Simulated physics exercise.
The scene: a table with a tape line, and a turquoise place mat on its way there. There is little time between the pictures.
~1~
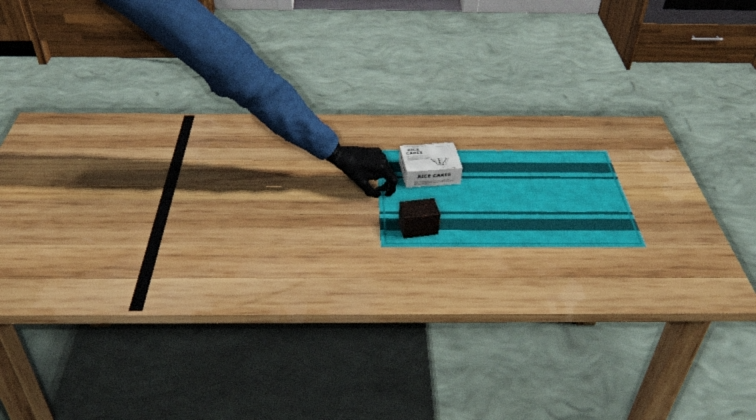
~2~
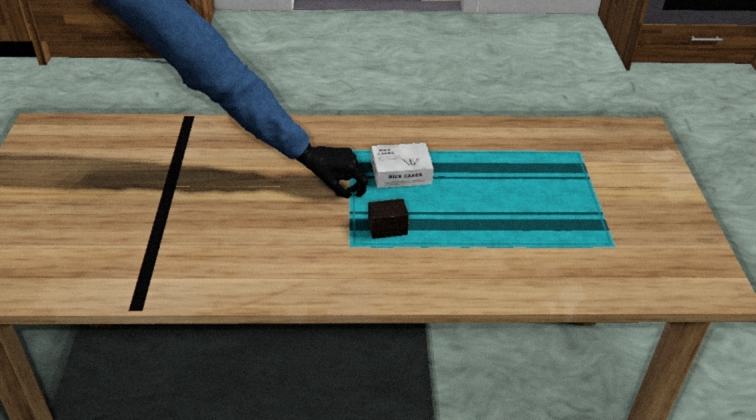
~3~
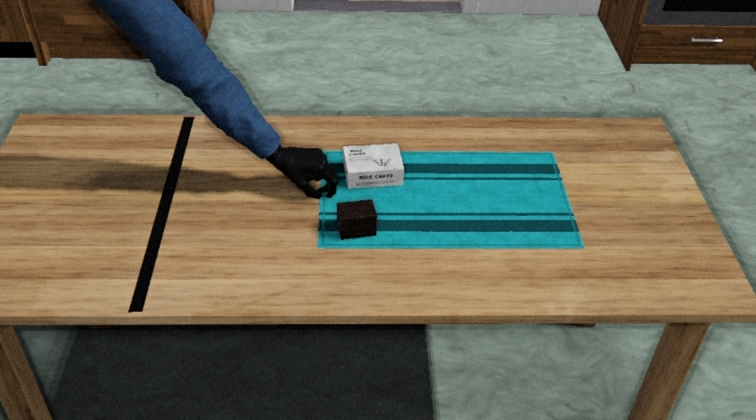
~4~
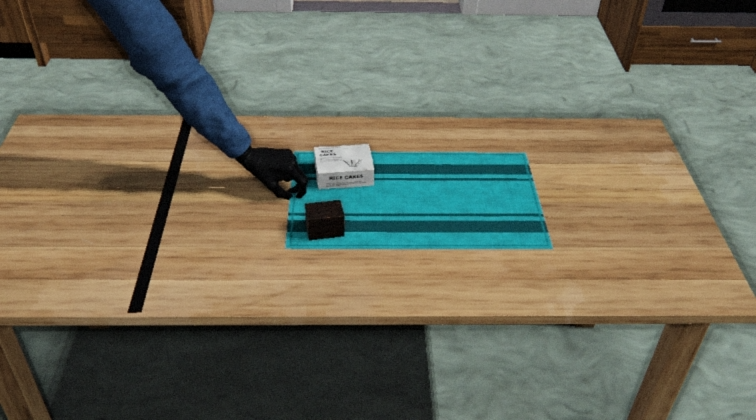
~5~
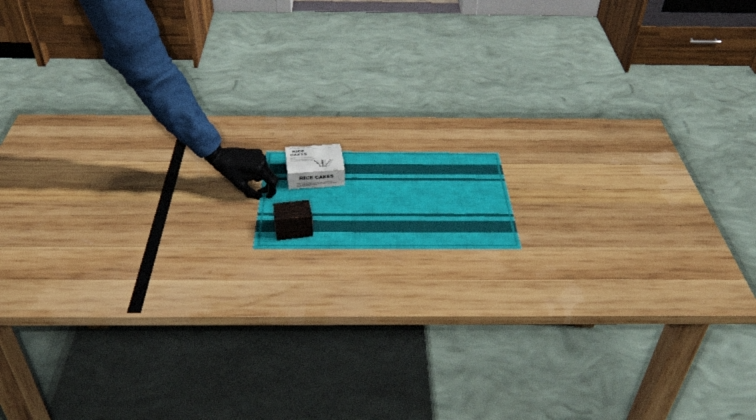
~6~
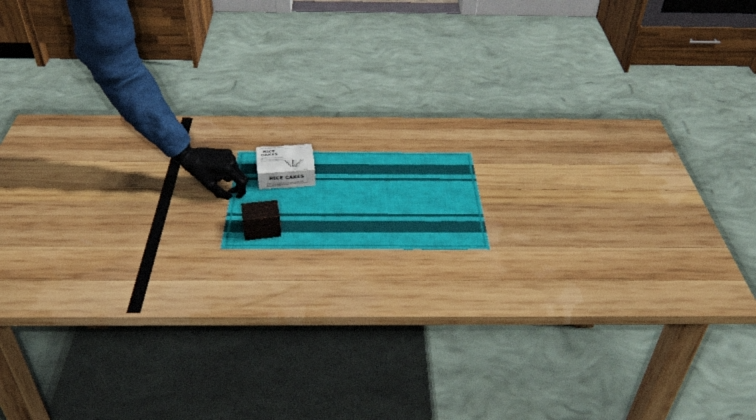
A gloved hand pulling a turquoise place mat left across a wooden table, a white packet and dark block riding on it.
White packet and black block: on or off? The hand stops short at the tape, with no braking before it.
White packet - off; black block - off.
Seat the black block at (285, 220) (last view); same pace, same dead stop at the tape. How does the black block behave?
Note: At that spot it drops off.
Then, 0.07 s past the final frame, hem short of the tape; white packet on the cloth near (245, 166); black block on the cloth near (217, 220).
Then, 0.18 s past the final frame, hem at the tape; white packet on the cloth near (188, 166); black block ahead of the hem near (155, 220).
When it is over, hem at the tape; white packet ahead of the hem near (142, 167); black block ahead of the hem near (85, 220). The white packet shoots off the front and the black block slides clear of the cloth.
